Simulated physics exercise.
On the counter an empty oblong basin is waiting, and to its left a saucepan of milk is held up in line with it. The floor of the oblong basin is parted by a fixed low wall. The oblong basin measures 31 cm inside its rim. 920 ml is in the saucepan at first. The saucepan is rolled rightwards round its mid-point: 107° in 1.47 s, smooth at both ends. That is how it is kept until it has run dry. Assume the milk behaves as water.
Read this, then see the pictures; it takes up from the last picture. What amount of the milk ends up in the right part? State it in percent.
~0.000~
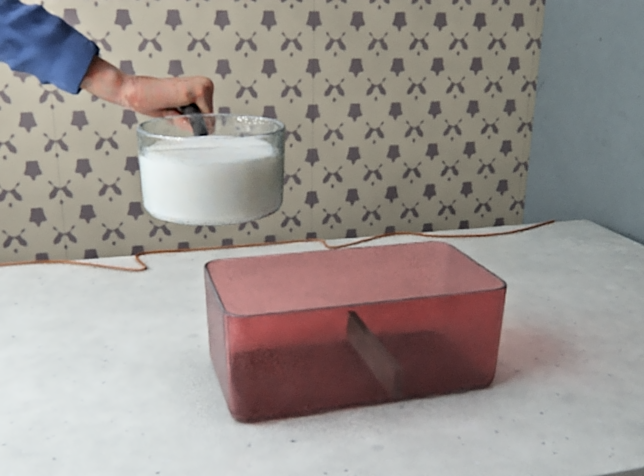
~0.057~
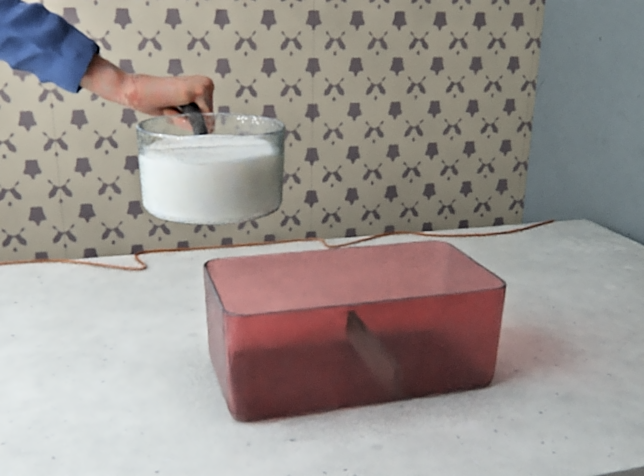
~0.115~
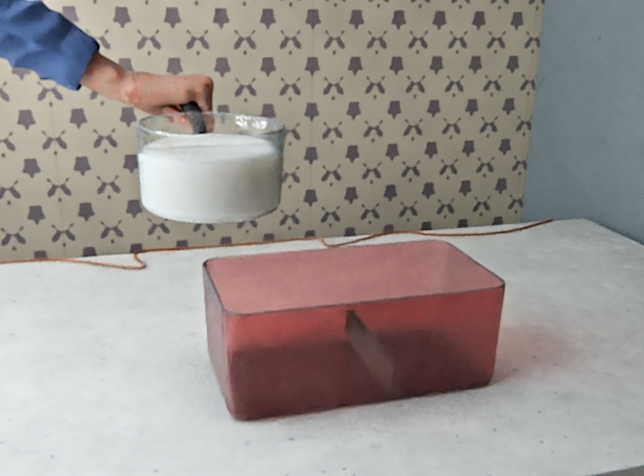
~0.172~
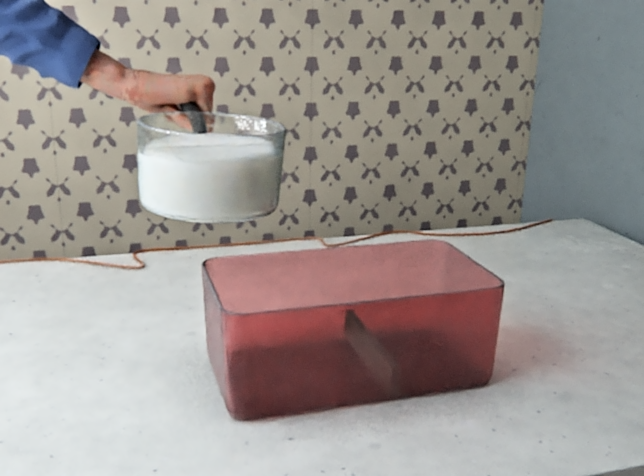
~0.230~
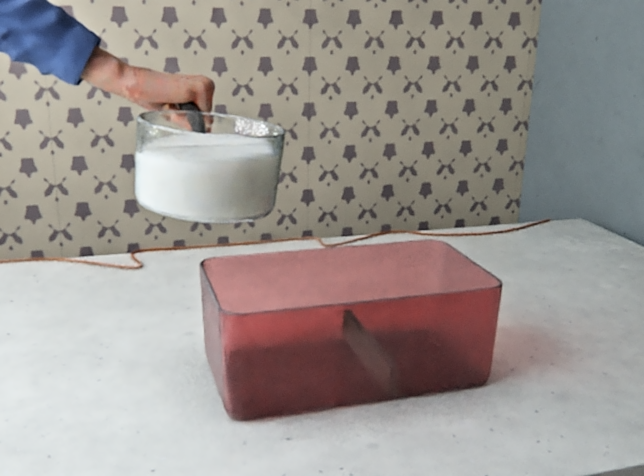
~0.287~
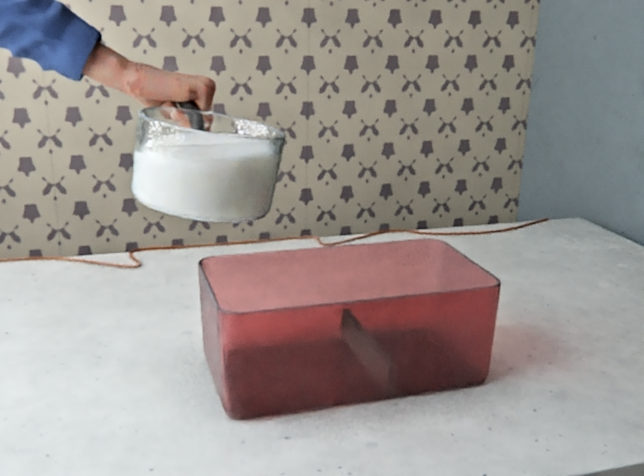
9 %.
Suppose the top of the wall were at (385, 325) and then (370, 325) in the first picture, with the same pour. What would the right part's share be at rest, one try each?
It comes to 0 per cent, and then 5 per cent.
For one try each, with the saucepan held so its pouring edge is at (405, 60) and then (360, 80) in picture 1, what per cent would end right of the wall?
Some 60 and 75 per cent, in that order.
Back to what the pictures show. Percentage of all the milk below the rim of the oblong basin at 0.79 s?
At that time the basin holds about 7 per cent of the liquid.
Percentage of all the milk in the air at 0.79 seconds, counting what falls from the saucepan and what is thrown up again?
I'd put it at about 22 percent.
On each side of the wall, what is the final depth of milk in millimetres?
I'd say close to 30 mm on the left, close to 4 mm on the right.
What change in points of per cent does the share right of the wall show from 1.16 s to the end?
The amount climbs by around 4.
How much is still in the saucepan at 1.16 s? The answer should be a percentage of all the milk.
16 in a hundred, give or take.
Then, 0.79 s in, the tilt is 60° and 71 per cent is still to pour, 7 is left of the wall and 0 right of it.
Then, 1.16 s in, the tilt is 96° and 15 per cent is still to pour, 69 is left of the wall and 5 right of it.
Then, 1.55 s in, the tilt is 107° and 0 per cent is still to pour, 90 is left of the wall and 8 right of it.
Then, 1.97 s in, the tilt is 107° and 0 per cent is still to pour, 90 is left of the wall and 9 right of it.
Finally, 90 per cent lies left of the wall, 9 right of it and 1 outside.
